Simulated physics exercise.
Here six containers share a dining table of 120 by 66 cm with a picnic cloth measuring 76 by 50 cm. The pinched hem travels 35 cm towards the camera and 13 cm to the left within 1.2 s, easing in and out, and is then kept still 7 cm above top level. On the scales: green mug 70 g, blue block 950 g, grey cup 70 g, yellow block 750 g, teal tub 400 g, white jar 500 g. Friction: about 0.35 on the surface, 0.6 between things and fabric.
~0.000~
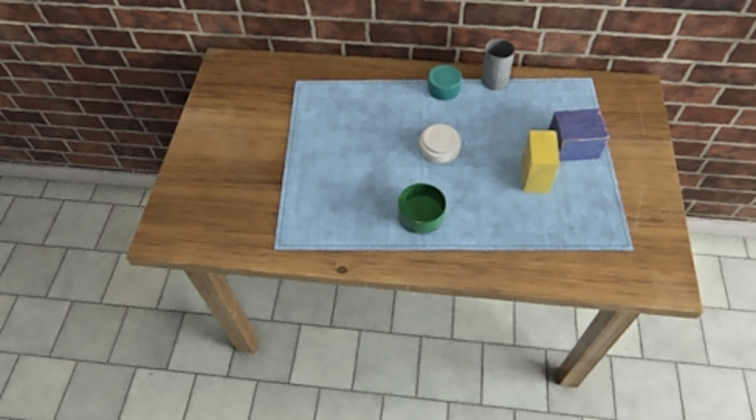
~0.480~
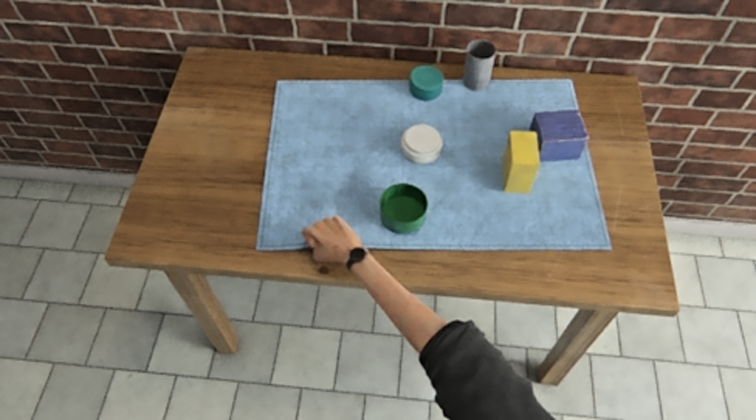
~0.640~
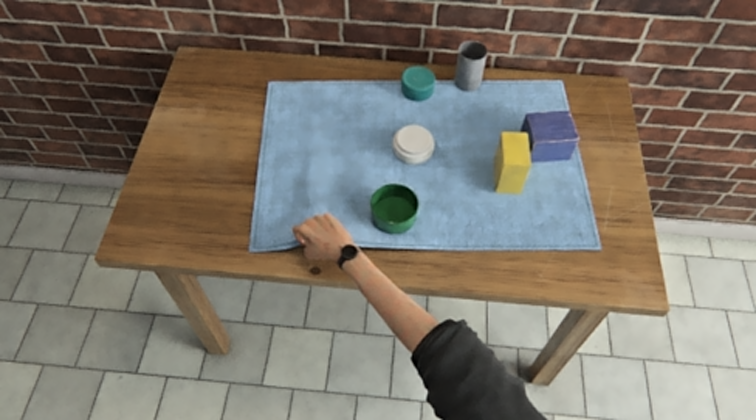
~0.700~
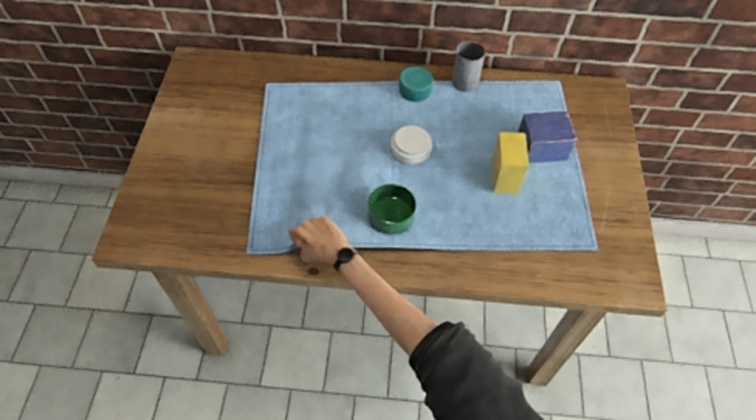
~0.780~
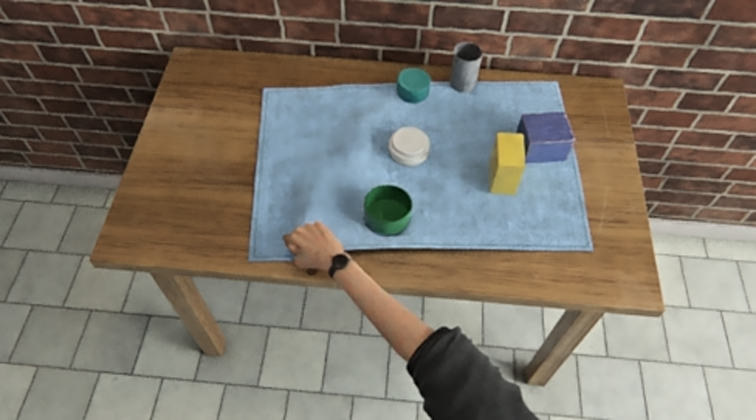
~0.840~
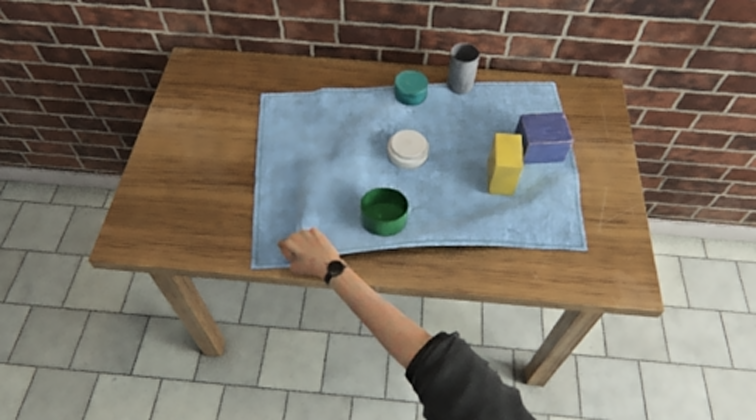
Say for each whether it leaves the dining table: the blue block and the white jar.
Result: Blue block keeps to the top, white jar remains up there.
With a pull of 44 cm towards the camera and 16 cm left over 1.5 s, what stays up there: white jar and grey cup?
In that case: White jar falls off, grey cup stays up.
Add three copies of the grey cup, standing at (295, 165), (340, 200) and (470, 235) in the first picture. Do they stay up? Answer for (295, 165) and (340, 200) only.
In turn: Drops off, goes over.
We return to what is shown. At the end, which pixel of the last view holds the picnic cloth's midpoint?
Around (311, 267).
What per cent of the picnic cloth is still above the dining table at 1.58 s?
Some 65 per cent of it.
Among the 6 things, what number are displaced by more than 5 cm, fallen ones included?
I count 6.
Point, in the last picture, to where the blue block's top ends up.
At about (445, 203).
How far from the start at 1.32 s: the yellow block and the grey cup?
About: Yellow block 20 cm, grey cup 20 cm.
At 1.1 s, 95 % of the picnic cloth is still over the top; white jar 11 cm off its start, blue block 9 cm off its start, teal tub 13 cm off its start.
At 1.3 s, 80 % of the picnic cloth is still over the top; white jar 23 cm off its start, blue block 19 cm off its start, teal tub 25 cm off its start.
At 1.6 s, 65 % of the picnic cloth is still over the top; white jar 34 cm off its start at (312, 237), blue block 28 cm off its start at (457, 191), teal tub 37 cm off its start at (305, 161).
At 1.8 s, 55 % of the picnic cloth is still over the top; white jar 38 cm off its start, blue block 33 cm off its start, teal tub 41 cm off its start.
At 3.4 s, 55 % of the picnic cloth is still over the top; white jar 38 cm off its start at (298, 252), blue block 33 cm off its start at (445, 203), teal tub 41 cm off its start at (290, 174), green mug 35 cm off its start at (289, 331).
